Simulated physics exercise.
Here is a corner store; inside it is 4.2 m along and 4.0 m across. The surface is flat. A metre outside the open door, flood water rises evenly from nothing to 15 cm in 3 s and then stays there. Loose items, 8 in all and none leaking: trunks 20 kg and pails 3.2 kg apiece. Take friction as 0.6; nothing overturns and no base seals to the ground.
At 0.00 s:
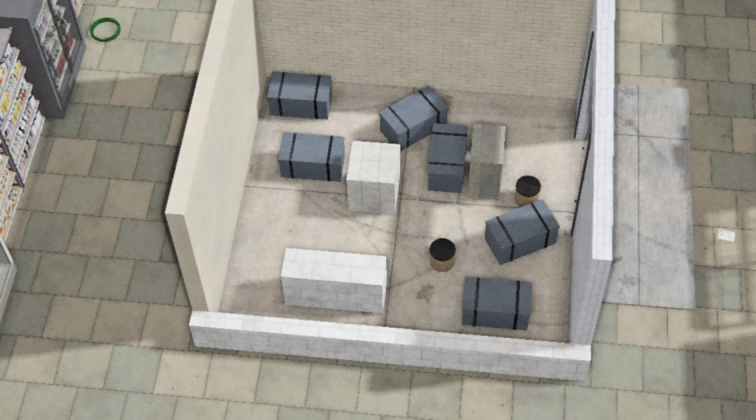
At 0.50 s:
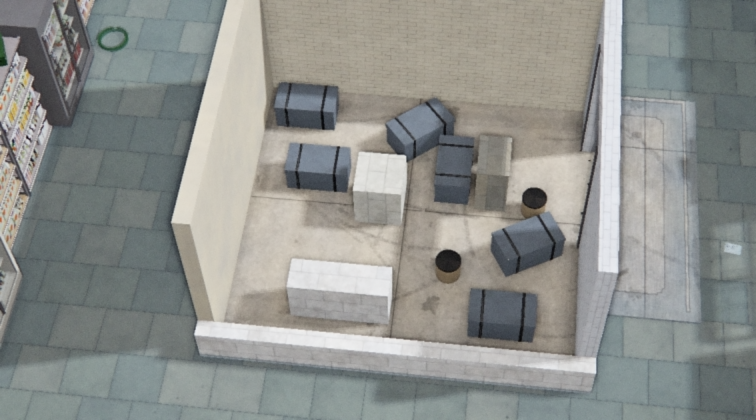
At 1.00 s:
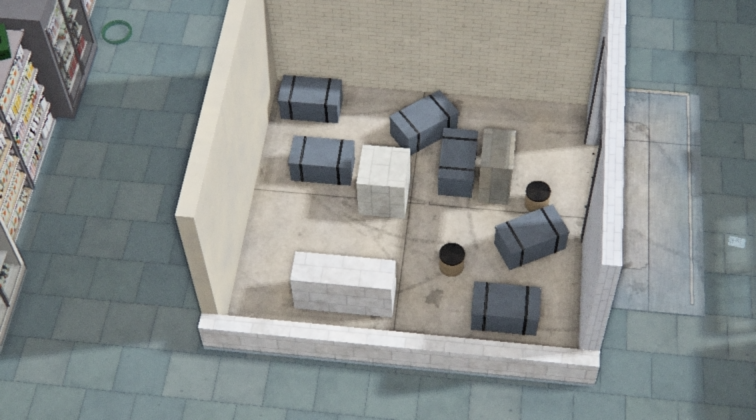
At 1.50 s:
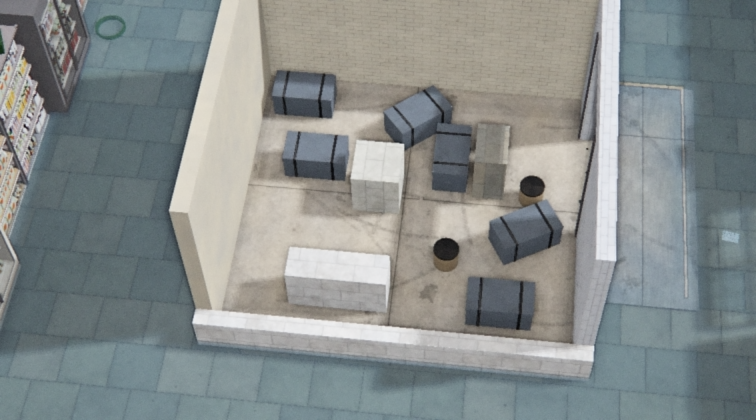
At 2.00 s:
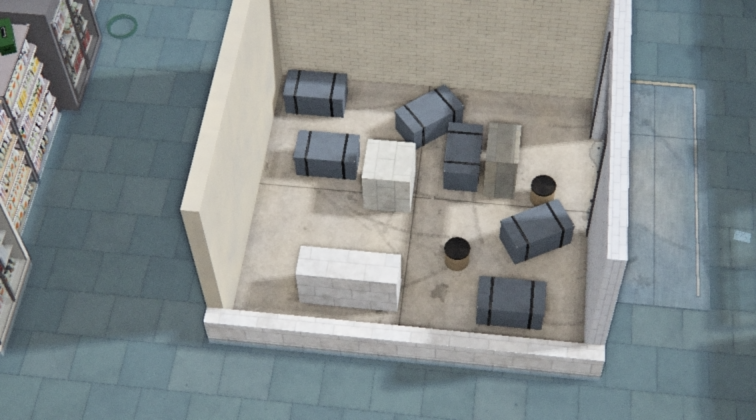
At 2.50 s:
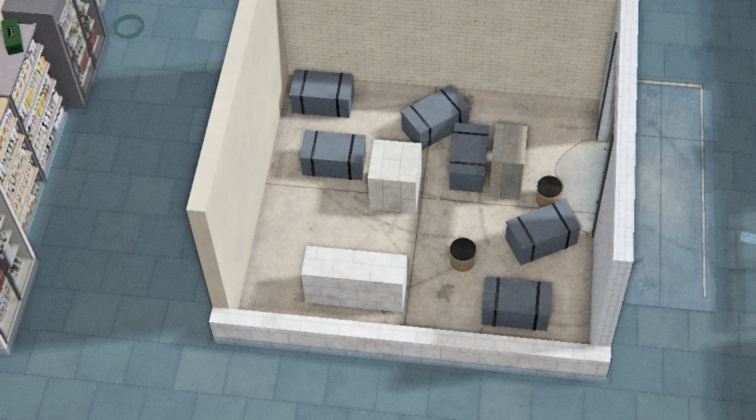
At the start, strapped grey-blue trunks, two pails and pale blocks sit in a roofless room amid beige-green paving. The paving outside then turns bluish as the view shifts slightly, and finally a small, pale patch of water appears inside by the right wall, while the trunks and pails stay put.
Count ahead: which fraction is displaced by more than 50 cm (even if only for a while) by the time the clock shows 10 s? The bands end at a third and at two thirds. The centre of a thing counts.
It is one to two thirds.
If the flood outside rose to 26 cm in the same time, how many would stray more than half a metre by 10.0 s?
Then 7.
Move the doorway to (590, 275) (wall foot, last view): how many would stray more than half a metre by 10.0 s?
Then 1.
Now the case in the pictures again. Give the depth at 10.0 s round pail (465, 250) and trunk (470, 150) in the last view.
Roughly 4 and 5 cm.
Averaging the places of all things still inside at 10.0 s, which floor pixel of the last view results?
At about (397, 213).
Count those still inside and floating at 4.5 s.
I count 0.
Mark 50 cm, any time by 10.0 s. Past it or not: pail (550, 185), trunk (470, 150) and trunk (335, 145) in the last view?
In turn: More, under, less.
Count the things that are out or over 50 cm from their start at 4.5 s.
I count 1.
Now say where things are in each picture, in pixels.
A trunk at (414, 110) rests on the ground; a pail at (528, 186), on the bottom; water covers 0.0 m2; 0 of 8 have shifted, in the first picture.
A trunk at (420, 121), on the bottom; a pail at (535, 197) rests on the ground; 0.0 m2 under water; 0 of 8 have shifted, in the second picture.
A trunk at (424, 114), on the bottom; a pail at (538, 191) rests on the ground; 0.0 m2 under water; 0 of 8 have shifted, in the third picture.
A trunk at (418, 109), on the bottom; a pail at (532, 186) rests on the ground; water covers 0.0 m2; 0 of 8 have shifted, in the fourth picture.
A trunk at (429, 108) rests on the ground; a pail at (544, 185), on the bottom; water covers 0.0 m2; 0 of 8 have shifted, in the fifth picture.
A trunk at (436, 109), on the bottom; a pail at (550, 186) rests on the ground; water covers 0.6 m2; 0 of 8 have shifted, in the sixth picture.
After 3.5 s 0 of 8 are over 50 cm from their spots; 0 afloat.
After 4.5 s 1 of 8 are over 50 cm from their spots; 0 afloat.
After 7.0 s 2 of 8 are over 50 cm from their spots; 0 afloat.
After 10.0 s 3 of 8 are over 50 cm from their spots, and 3 have been at some point; 4 afloat.
